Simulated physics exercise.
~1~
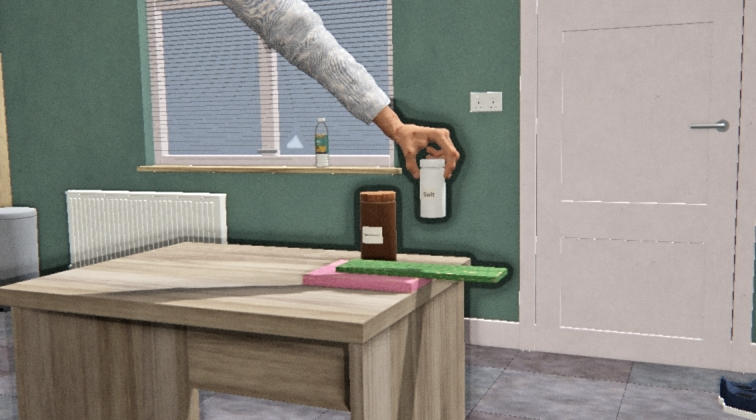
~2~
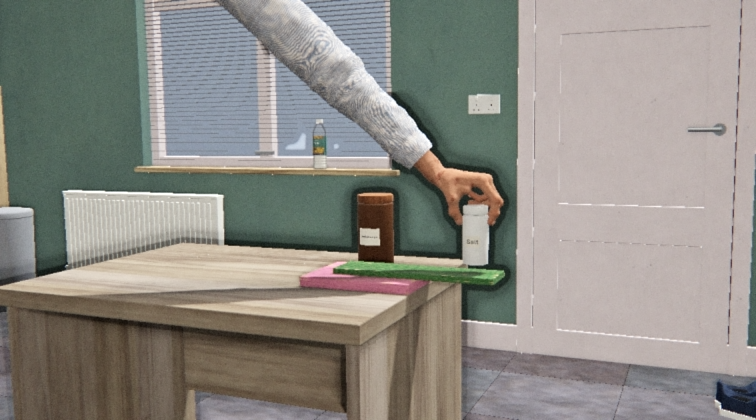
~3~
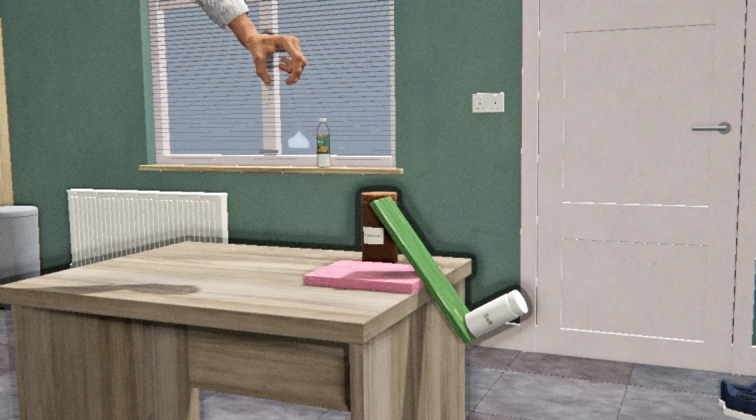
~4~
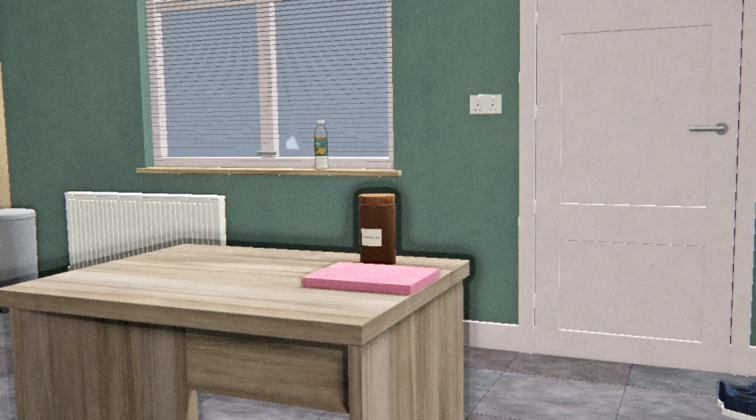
A white shaker was lowered by a hand onto the overhanging end of a green plank resting on a pink slab, and once the hand let go, plank and shaker tipped off the table's right side, leaving the slab and brown jar behind.
